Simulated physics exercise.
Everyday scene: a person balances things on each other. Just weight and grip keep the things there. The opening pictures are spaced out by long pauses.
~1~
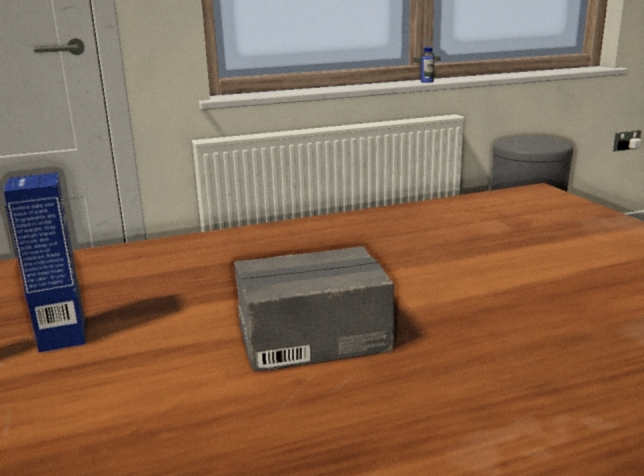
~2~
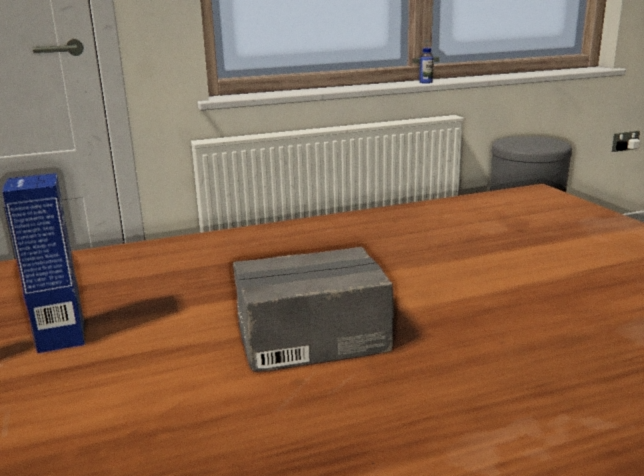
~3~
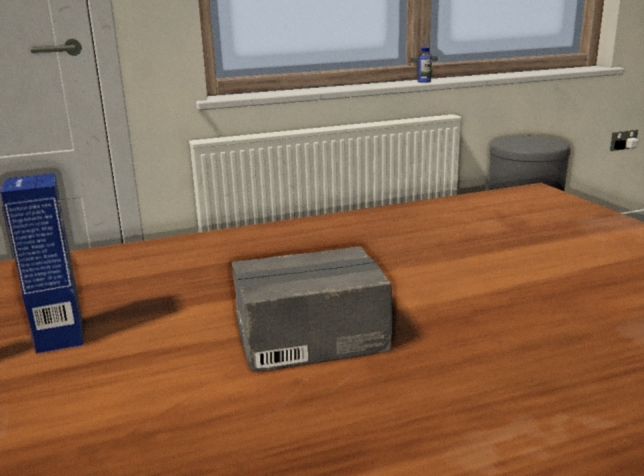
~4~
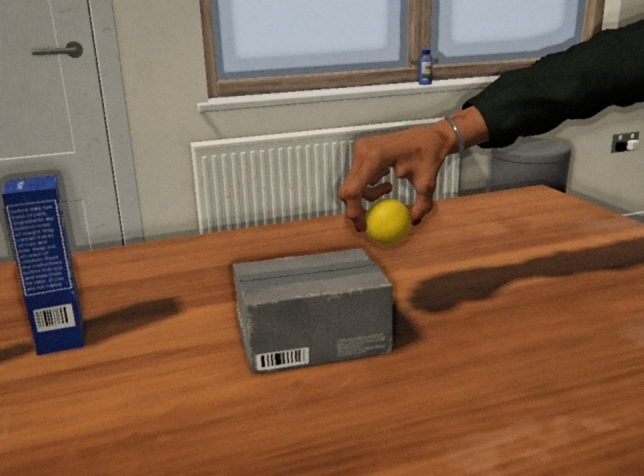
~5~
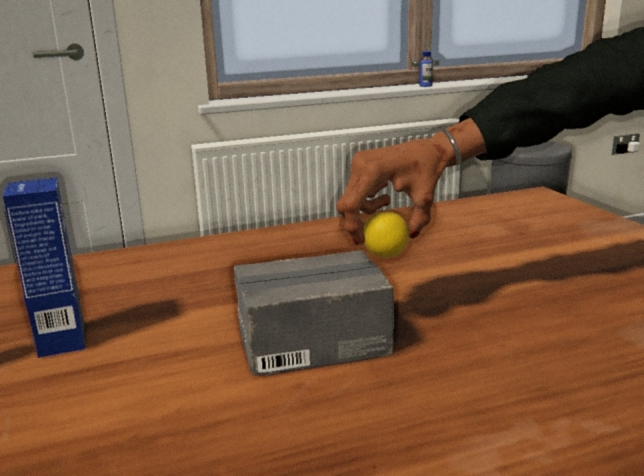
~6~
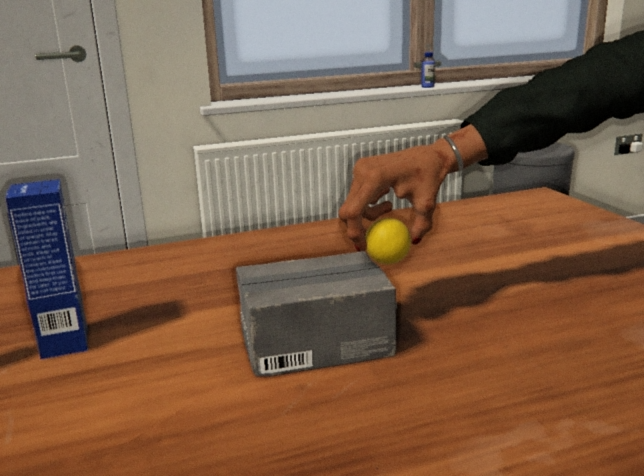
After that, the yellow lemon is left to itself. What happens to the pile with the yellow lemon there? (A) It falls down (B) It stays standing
A, it falls down.
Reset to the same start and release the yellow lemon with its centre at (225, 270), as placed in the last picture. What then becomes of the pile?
Afterwards the pile tumbles over.
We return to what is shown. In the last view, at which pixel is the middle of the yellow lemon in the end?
About (422, 304).
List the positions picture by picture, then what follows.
The last thing is not in view yet; blue carton (48, 263), in the first frame.
The last thing is not in view yet; grey box (311, 306), in the second frame.
The last thing is not in view yet, in the third frame.
Coming down; yellow lemon (387, 222); blue carton (46, 266), in the fourth frame.
Coming down; yellow lemon (385, 235); grey box (312, 310), in the fifth frame.
Set down, still held; yellow lemon (387, 241), in the sixth frame.
Then, 0.20 s past the last view, yellow lemon displaced a little near (397, 250).
Then, 0.30 s past the last view, yellow lemon now fallen.
Then, 0.40 s past the last view, nothing new.
Finally, fallen, yellow lemon; the other 3 still in place. Final places as the last picture's camera would see them, yellow lemon near (422, 304). The pile comes apart.
